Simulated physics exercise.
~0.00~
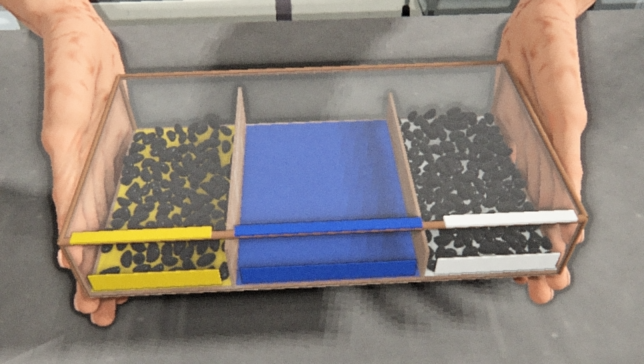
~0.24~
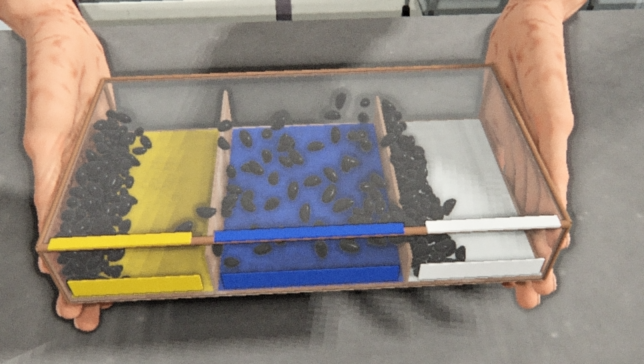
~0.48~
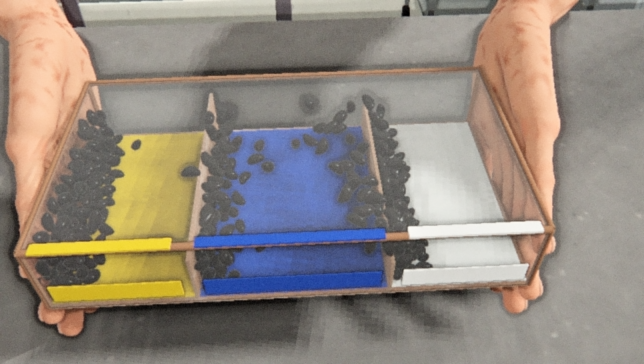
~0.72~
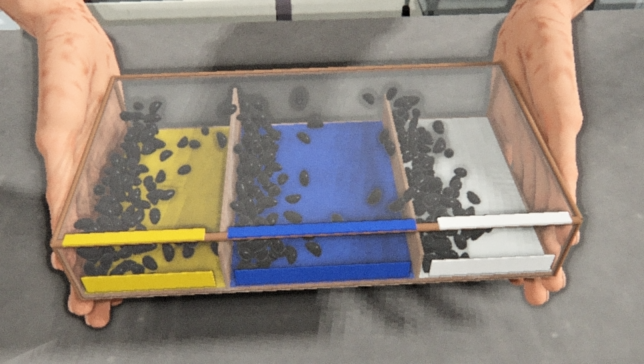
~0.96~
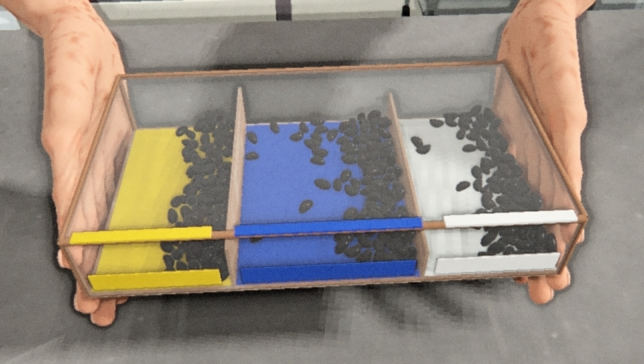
Two hands hold a clear, shallow box with three compartments, yellow on the left, blue in the middle and white on the right, above a grey surface seen from the front and slightly above. At first, many black beans cover the yellow and white floors, while the blue one is empty. The hands shift the box left, and beans scatter into the blue section. It moves farther left, then back right, with beans bunching along the left sides of the compartments. Finally it moves slightly right again, and the beans lie heaped toward the right side of all three sections.
